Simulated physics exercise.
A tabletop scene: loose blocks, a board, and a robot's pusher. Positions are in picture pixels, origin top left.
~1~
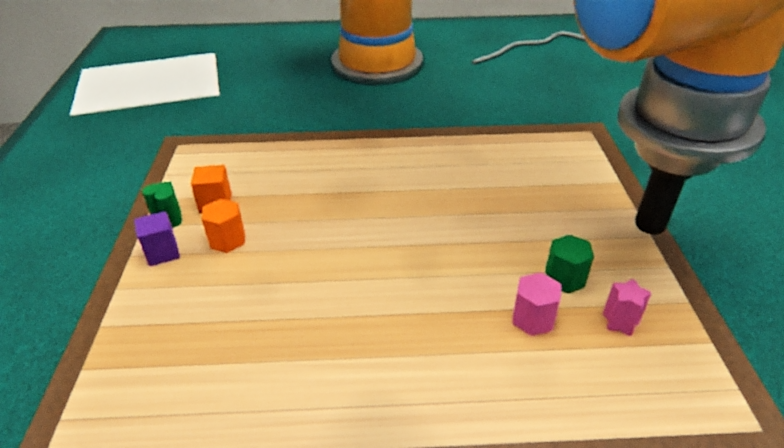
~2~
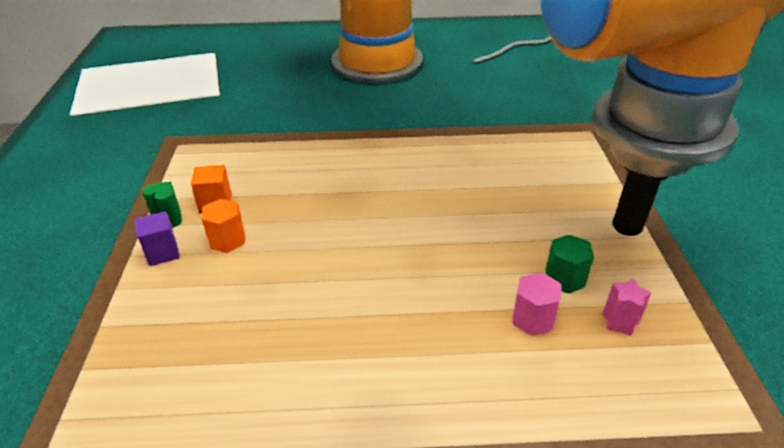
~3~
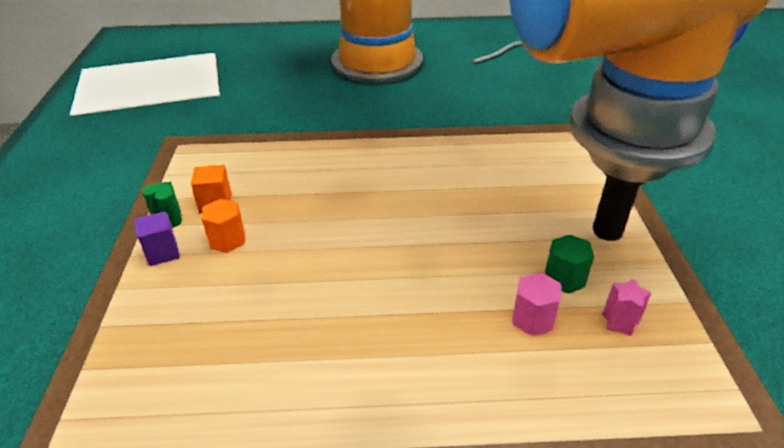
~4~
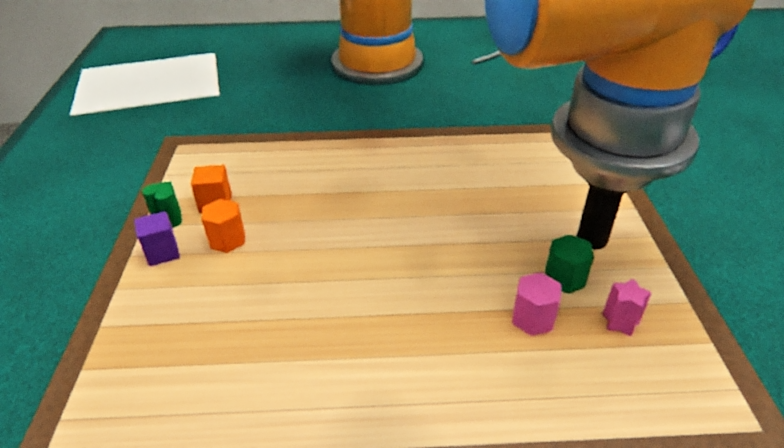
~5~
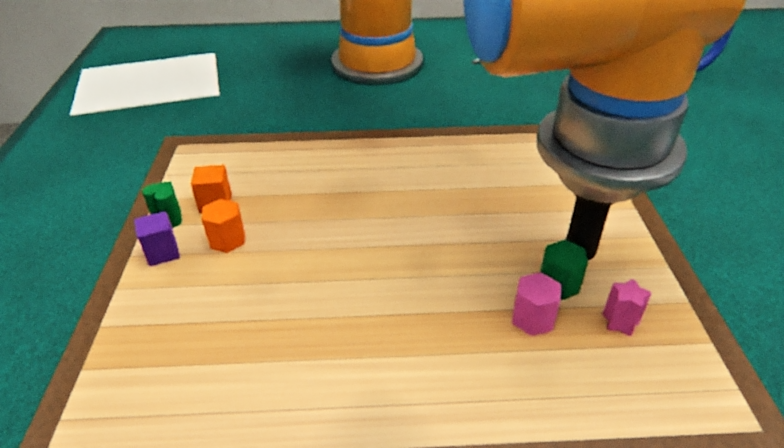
On a wooden board, a robot arm's black pusher moving left past scattered coloured blocks and nudging a green six-sided block slightly.
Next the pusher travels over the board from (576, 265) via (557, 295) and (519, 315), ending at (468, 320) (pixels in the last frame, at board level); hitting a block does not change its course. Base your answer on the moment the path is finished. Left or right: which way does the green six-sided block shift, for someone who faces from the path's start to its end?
With start-to-end as forward, it shifts left.
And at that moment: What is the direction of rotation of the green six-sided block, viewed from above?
It turns counter-clockwise.
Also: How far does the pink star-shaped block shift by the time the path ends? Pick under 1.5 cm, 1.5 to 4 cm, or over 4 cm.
It falls in the under 1.5 cm band.
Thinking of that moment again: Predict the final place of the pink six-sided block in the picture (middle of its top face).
I predict (480, 357).
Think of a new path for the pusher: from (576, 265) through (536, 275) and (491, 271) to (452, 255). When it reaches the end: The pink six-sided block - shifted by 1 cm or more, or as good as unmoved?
That block is shifted.
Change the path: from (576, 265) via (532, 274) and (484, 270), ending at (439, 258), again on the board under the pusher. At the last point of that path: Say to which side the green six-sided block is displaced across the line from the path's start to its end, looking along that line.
Left.
The first path, step by step. One third of the way, pusher (561, 282); pink six-sided block (520, 308); green six-sided block (542, 283), turned 15° clockwise.
Two thirds of the way, pusher (521, 302); pink six-sided block (490, 340); green six-sided block (504, 308).
At the end, pusher (470, 307); pink six-sided block (480, 357), turned 40° anticlockwise; green six-sided block (472, 320), turned 30° anticlockwise; pink star-shaped block in place.
